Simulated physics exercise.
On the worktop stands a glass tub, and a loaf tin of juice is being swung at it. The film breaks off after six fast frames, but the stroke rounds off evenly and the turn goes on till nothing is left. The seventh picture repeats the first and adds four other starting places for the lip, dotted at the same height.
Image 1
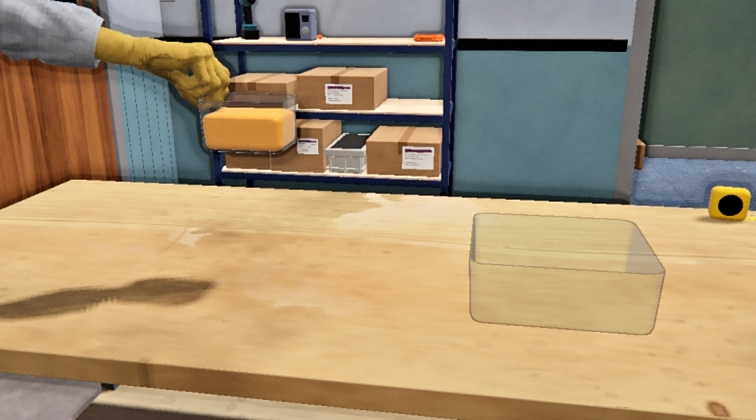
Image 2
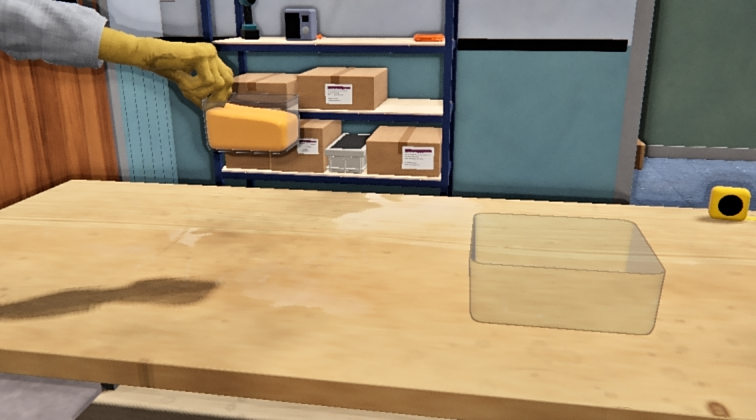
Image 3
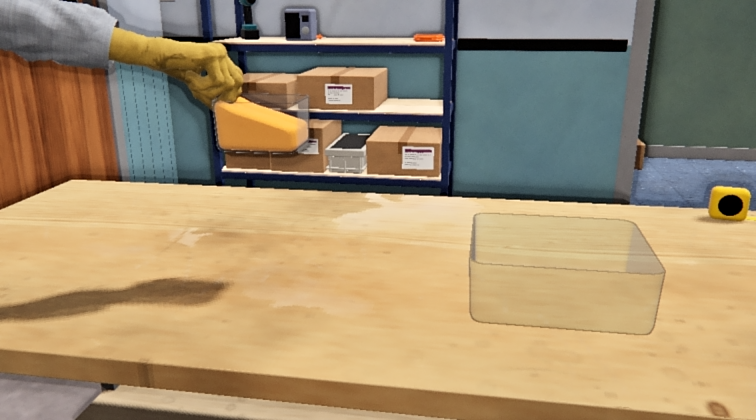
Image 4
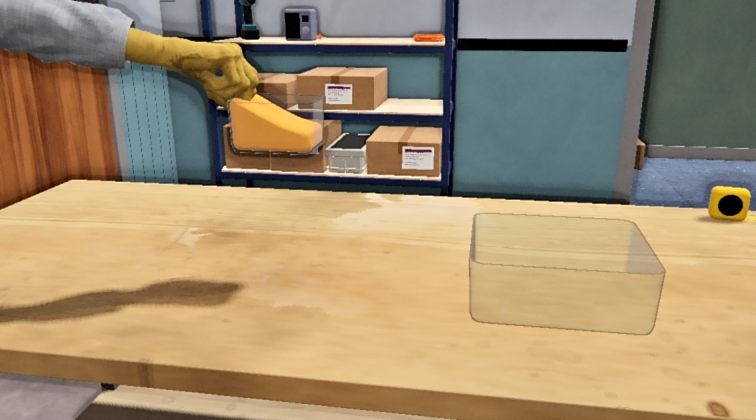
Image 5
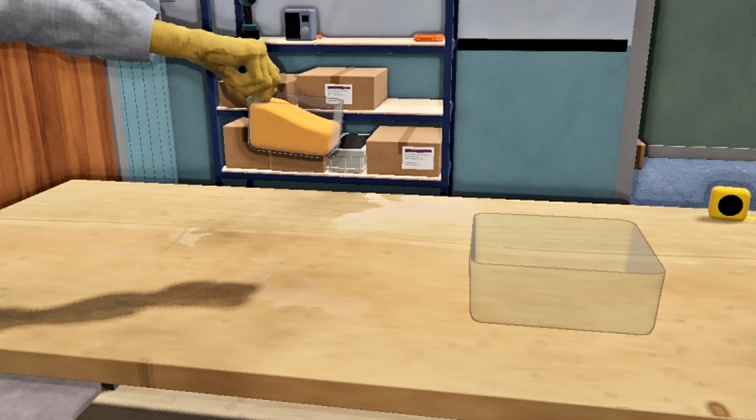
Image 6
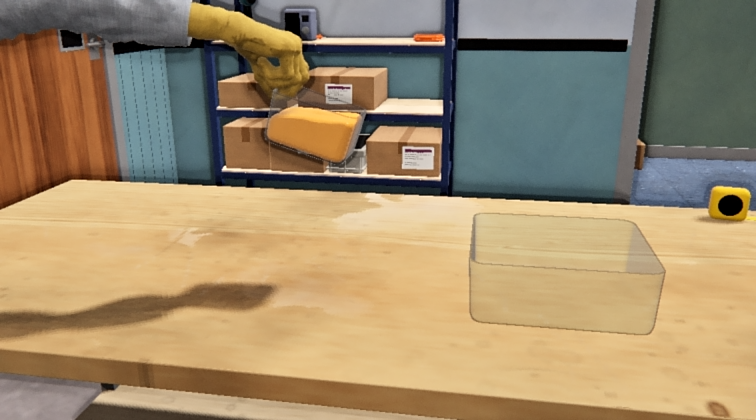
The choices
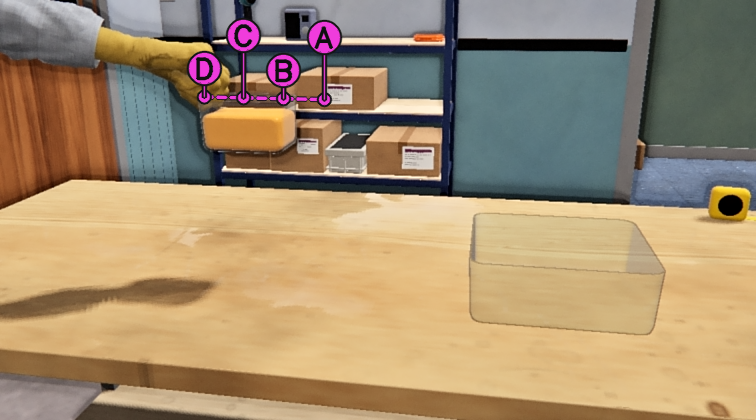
A yellow-gloved hand on a grey-sleeved arm carries a clear loaf-shaped container of orange juice rightward from the upper left, above a pale wooden worktop in a workshop seen from a fixed, slightly raised front view. An empty glass tub stands right of centre, with a yellow-and-black object at the far right and brown boxes on blue shelving behind. The juice sloshes and slants as the container moves, then the container tilts slightly.
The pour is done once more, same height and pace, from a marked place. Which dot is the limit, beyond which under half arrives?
Choose A.
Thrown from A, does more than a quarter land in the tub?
Yes, clearly.
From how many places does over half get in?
One of the four.
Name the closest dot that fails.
That would be B.
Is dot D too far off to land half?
Yes, that goes wrong.
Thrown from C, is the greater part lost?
Yes, that goes wrong.
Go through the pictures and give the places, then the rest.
The first picture shows upright, lip at (287, 98); tub from (469, 319) to (653, 333); nothing has left yet.
The second picture shows upright, lip at (291, 98); nothing has left yet.
The third picture shows upright, lip at (301, 99); nothing has left yet.
The fourth picture shows upright, lip at (316, 99); nothing has left yet.
The fifth picture shows tipped about 5°, lip at (337, 103); nothing has left yet.
The sixth picture shows tipped about 17°, lip at (361, 113); nothing has left yet.
In magenta, A at (324, 99); B at (283, 98); C at (243, 97); D at (204, 96).
With A, about 67 % lands in the tub, 27 % falls short and 6 % goes beside or beyond.
With B, about 22 % lands in the tub, 75 % falls short and 3 % goes beside or beyond.
With C, about 0 % lands in the tub, 100 % falls short.
With D, about 0 % lands in the tub, 100 % falls short.
